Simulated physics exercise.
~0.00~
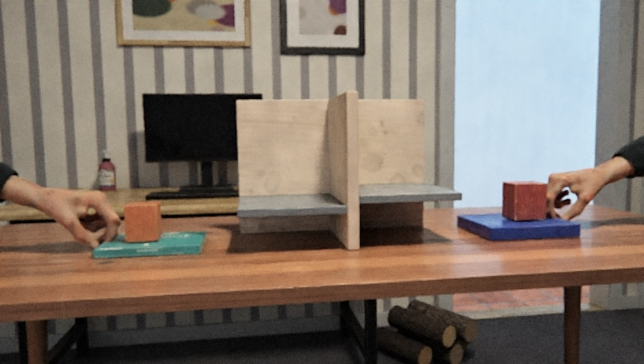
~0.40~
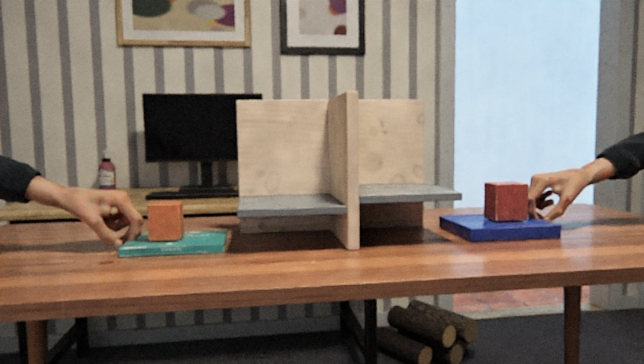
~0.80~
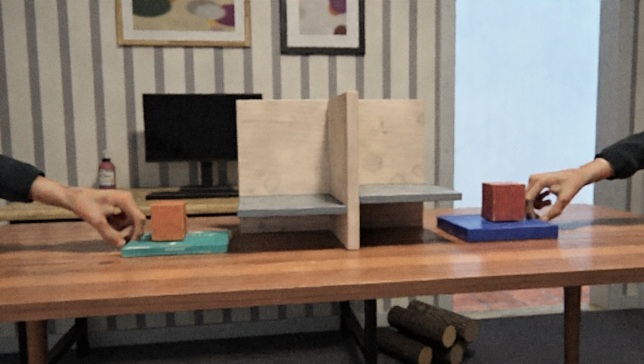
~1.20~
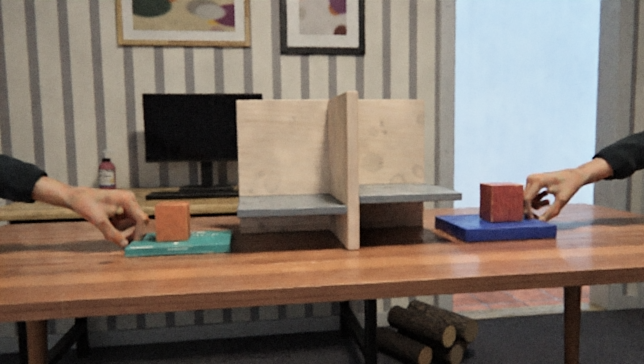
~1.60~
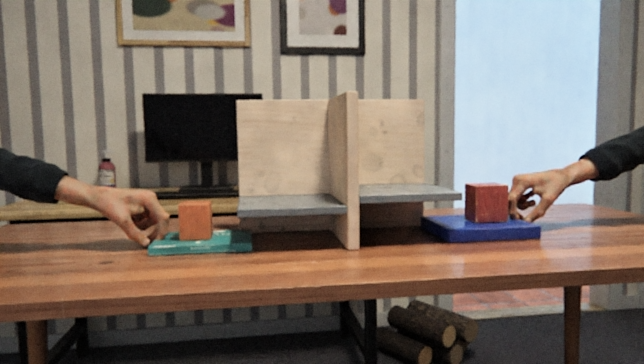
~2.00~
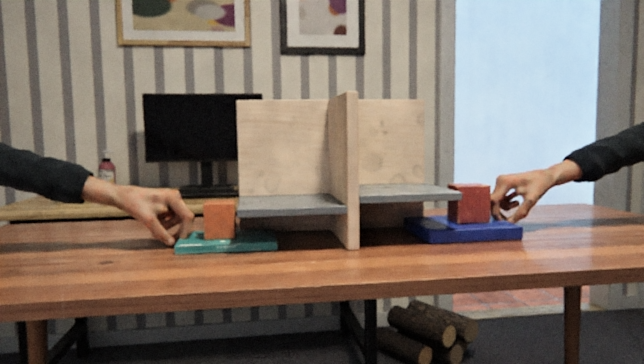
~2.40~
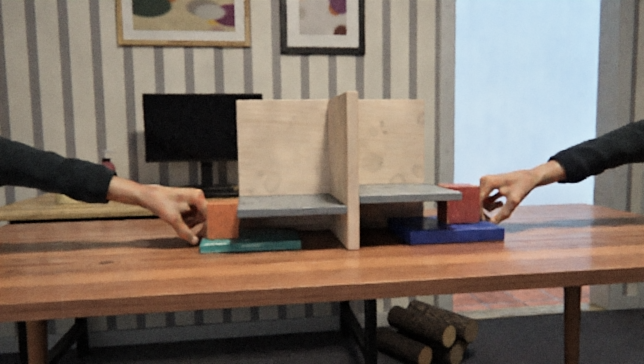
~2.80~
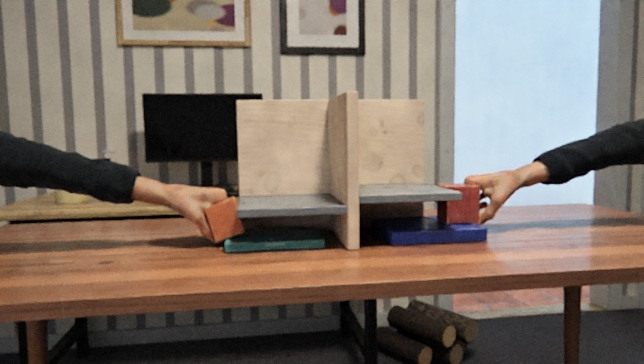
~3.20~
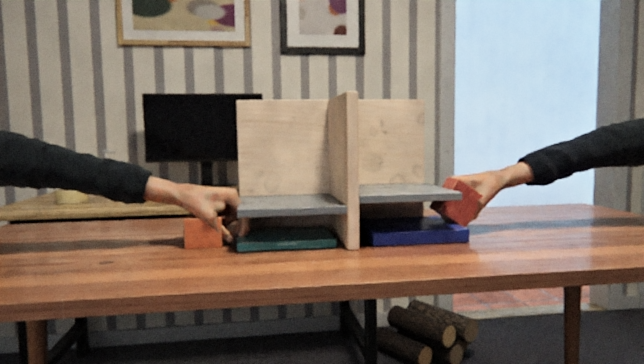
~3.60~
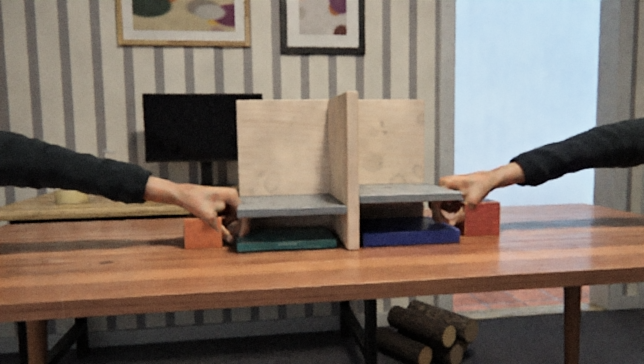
To begin with, two hands at opposite ends of a wooden table hold a turquoise box carrying an orange block and a blue tray carrying a red block. The hands push both carriers inward toward a low grey shelf with an upright divider. As the carriers slide beneath it, the orange block meets the left edge and the red block meets the right edge. The orange block tips and drops onto its side, then the red block leans and falls outward. Finally, both carriers sit under the shelf while both blocks lie outside on the table.
